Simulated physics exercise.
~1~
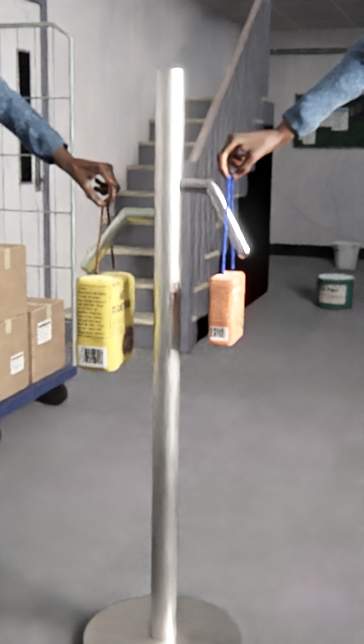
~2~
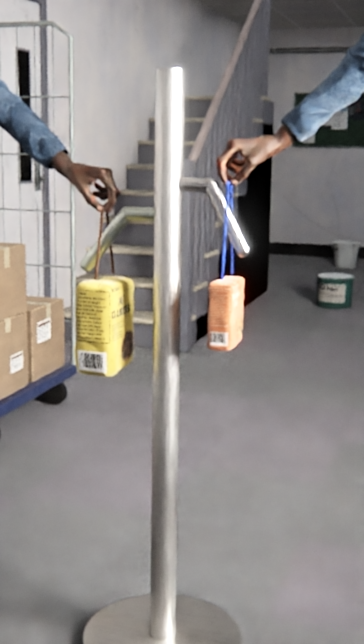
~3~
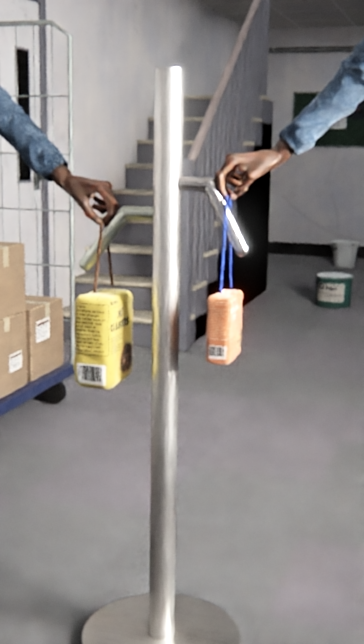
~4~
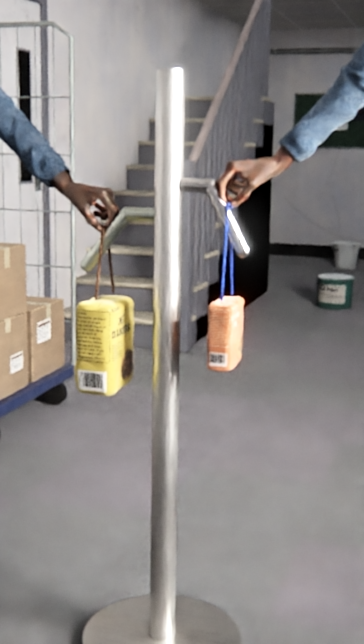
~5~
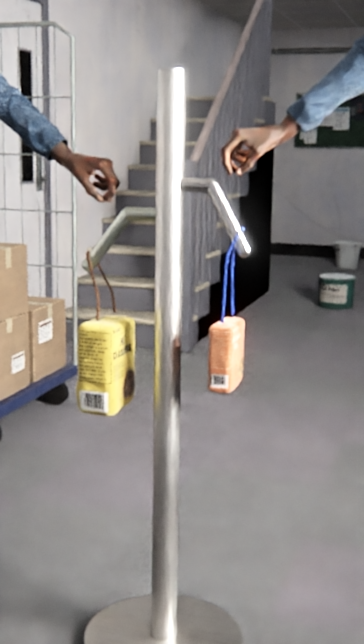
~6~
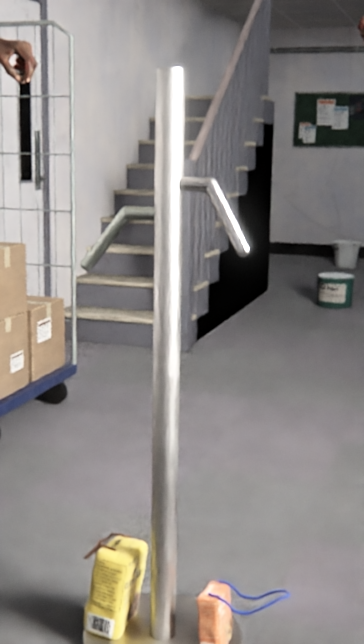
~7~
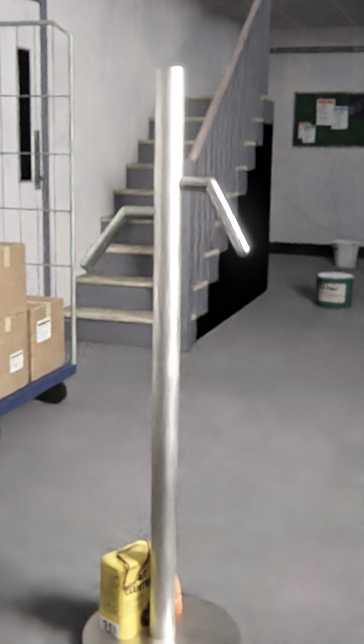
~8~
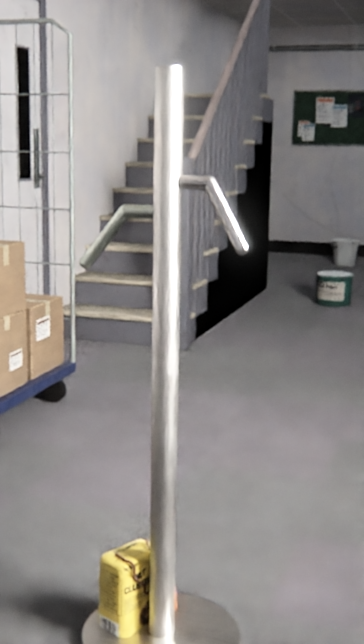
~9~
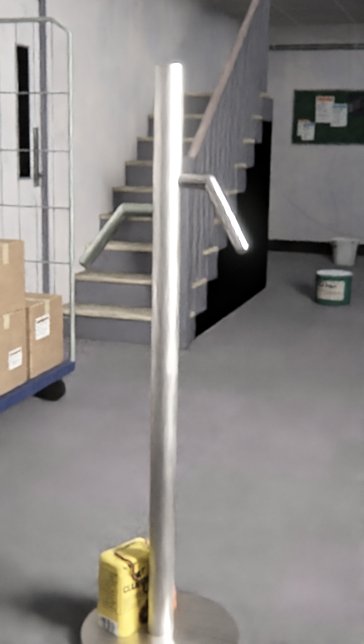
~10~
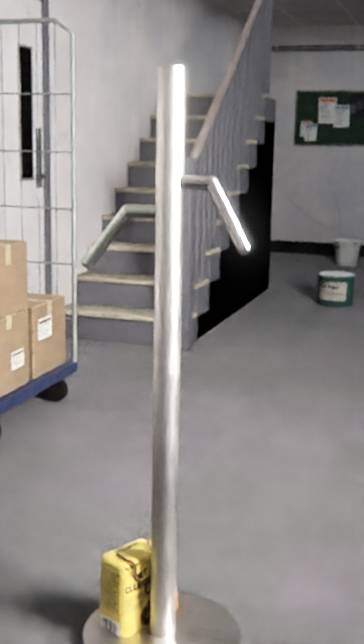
In a storage area near a staircase, two hands lowered a yellow sack and an orange pouch by their loops onto a metal stand's sloping pegs and let go, but both dropped to the floor, the sack ending upright by the pole's base.
